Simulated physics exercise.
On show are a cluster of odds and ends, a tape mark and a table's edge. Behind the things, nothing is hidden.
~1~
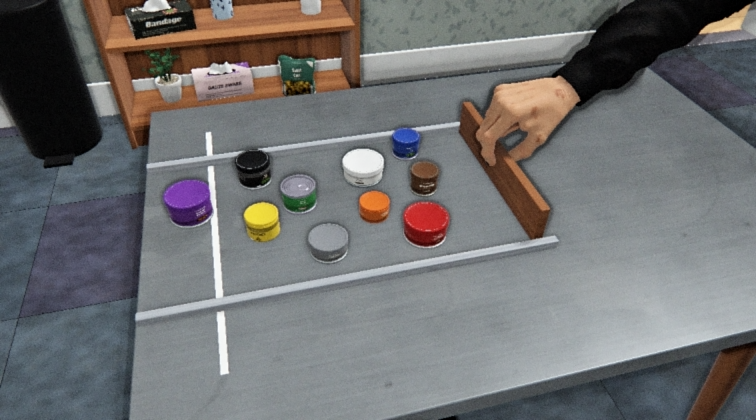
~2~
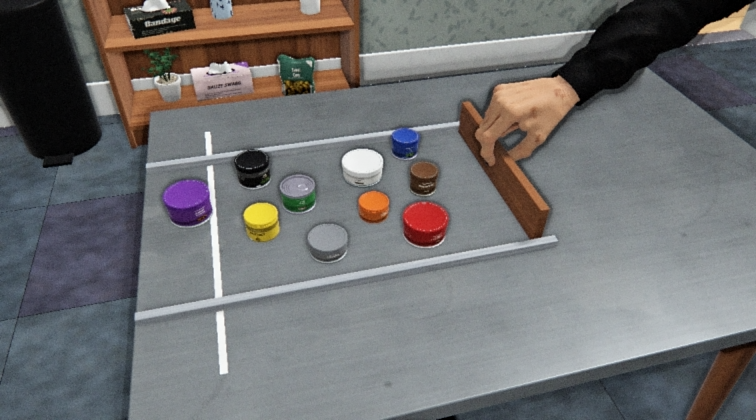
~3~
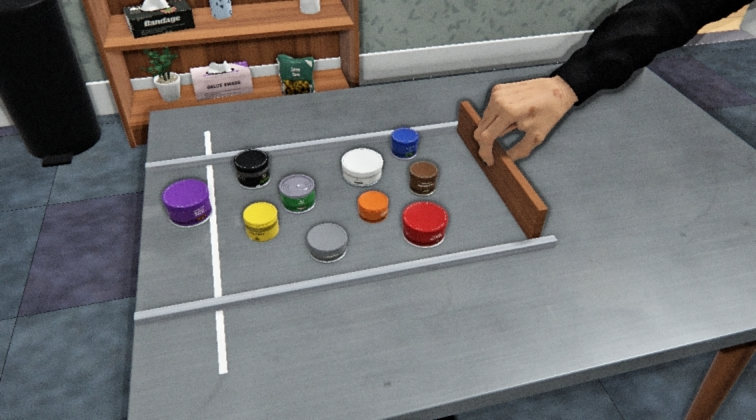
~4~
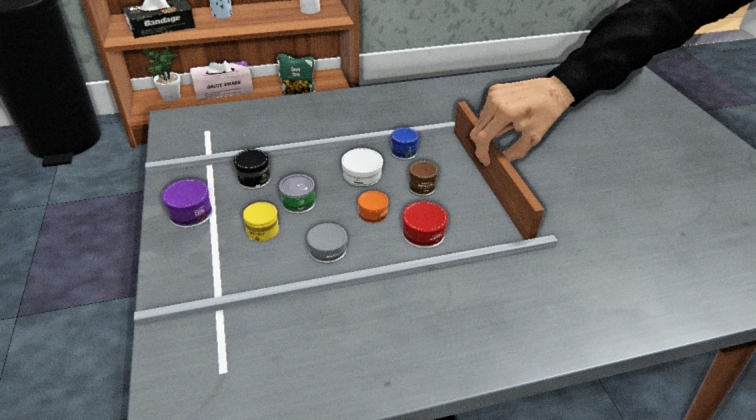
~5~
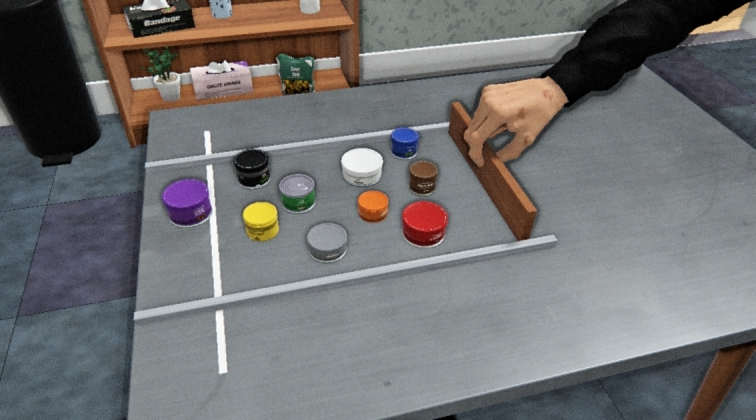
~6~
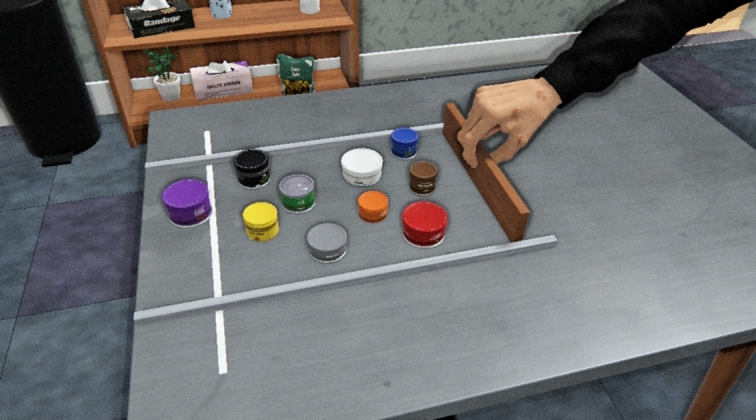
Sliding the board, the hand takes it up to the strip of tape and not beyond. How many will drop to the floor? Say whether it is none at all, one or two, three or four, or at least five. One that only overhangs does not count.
The table is going to lose one piece, maybe two.
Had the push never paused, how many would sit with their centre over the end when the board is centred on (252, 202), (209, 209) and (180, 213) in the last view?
0; 1; 5.
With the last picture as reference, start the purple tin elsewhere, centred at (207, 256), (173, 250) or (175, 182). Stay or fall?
Try one it goes off the edge; try two it goes off the edge; try three it goes off the edge.
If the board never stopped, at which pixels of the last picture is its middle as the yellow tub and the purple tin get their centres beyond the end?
The middle is at (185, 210) when it's the yellow tub, and at (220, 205) when it's the purple tin.
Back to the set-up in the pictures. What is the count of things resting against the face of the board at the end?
That would be 5 of them.
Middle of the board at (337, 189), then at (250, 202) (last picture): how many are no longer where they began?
Note: First position 7; second position 10.
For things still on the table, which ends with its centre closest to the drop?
That'd be the grey tin, foremost of the lot.
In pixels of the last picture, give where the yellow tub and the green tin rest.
In the last picture the first middle sits at (164, 239) and the other at (164, 216).
Soon after, none off yet; purple tin at rest near (188, 204); black tin at rest near (253, 169); yellow tub at rest near (261, 222).
Then, none off yet; purple tin at rest near (188, 204); black tin moving near (243, 169); yellow tub at rest near (260, 224).
By the end, the number that fall off is one or two; fallen, purple tin.
